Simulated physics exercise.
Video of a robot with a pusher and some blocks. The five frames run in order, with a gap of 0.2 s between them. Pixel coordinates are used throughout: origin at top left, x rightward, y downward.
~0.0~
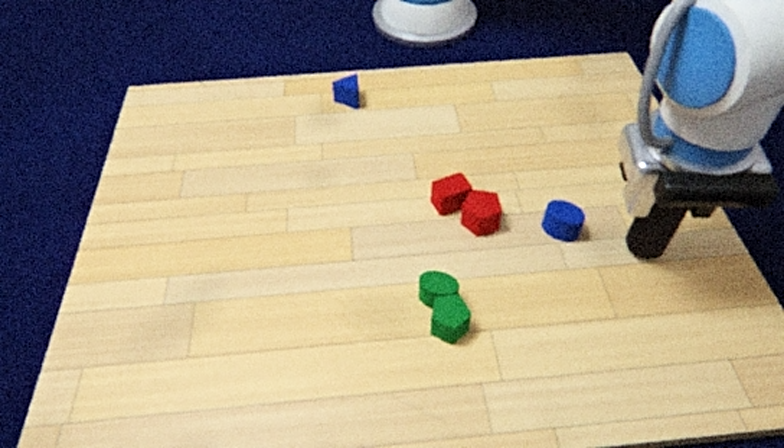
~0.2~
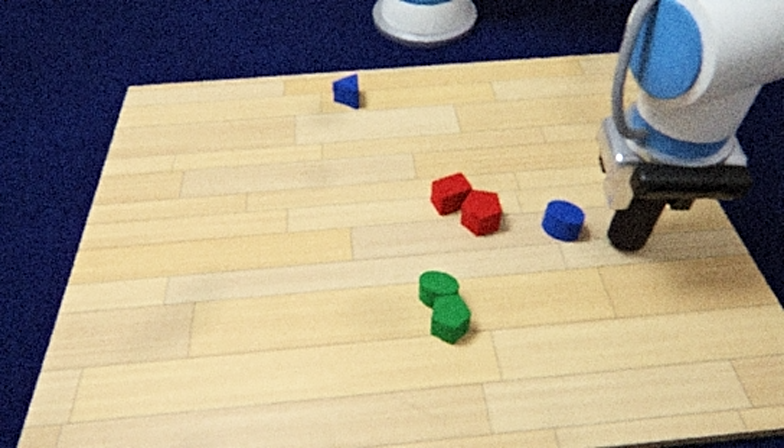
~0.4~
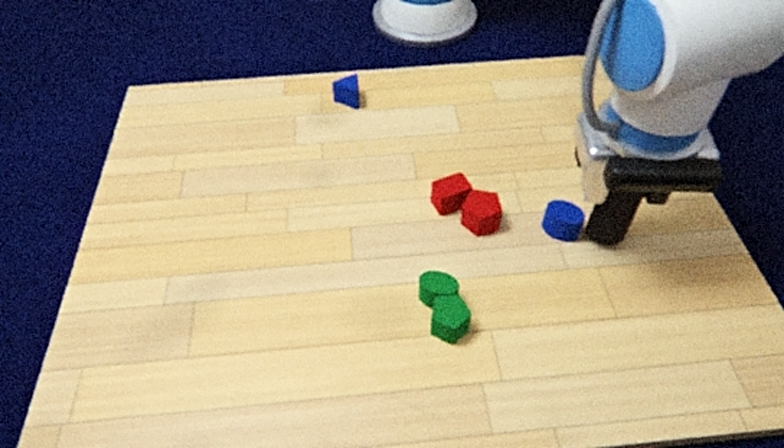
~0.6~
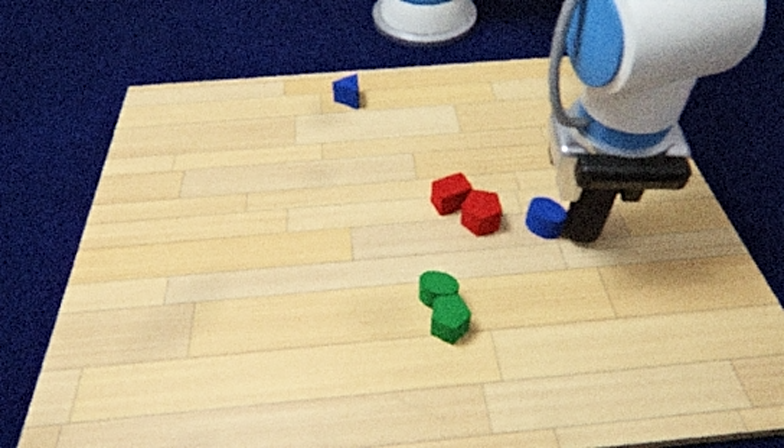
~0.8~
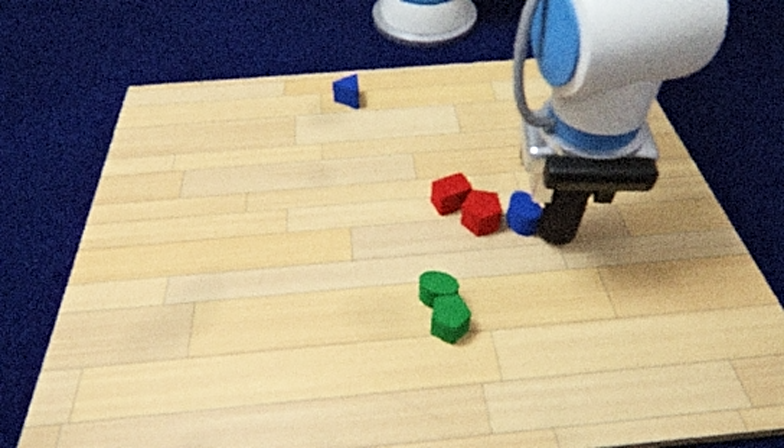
A white and blue robot arm with a dark pusher stands at the right of a pale wooden board on dark blue cloth, seen from above at an angle by a still camera. Two red blocks sit near the middle, a blue oval block to their right, two green blocks below, and another blue block near the top edge. The pusher slides left, meets the blue oval block and pushes it leftward up close to the red blocks, while the others stay still.
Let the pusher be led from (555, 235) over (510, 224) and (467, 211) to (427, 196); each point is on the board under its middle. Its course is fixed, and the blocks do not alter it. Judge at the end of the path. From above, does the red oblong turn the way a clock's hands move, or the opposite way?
Twists anticlockwise.
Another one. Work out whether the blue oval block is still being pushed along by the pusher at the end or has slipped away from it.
It escapes to one side.
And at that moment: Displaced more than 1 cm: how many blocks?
Three or more blocks move more than 1 cm.
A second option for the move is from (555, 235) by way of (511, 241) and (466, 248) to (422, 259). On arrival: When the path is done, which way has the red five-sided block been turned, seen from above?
My answer: Clockwise.
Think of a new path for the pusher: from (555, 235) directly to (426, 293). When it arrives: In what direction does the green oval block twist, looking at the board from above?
From overhead, the rotation is counterclockwise.
What follows on the original path. One third of the way, pusher (511, 219); red oblong (447, 182); red five-sided block (457, 203), turned 30° anticlockwise; blue oval block (485, 189), turned 30° clockwise.
Two thirds of the way, pusher (467, 206); red oblong (424, 169), turned 75° anticlockwise; red five-sided block (434, 204), turned 70° anticlockwise; blue oval block (455, 170), turned 100° clockwise.
At the end, pusher (427, 191); red oblong (402, 157), turned 65° anticlockwise; red five-sided block (419, 204), turned 125° anticlockwise; blue oval block (445, 159), turned 140° clockwise.
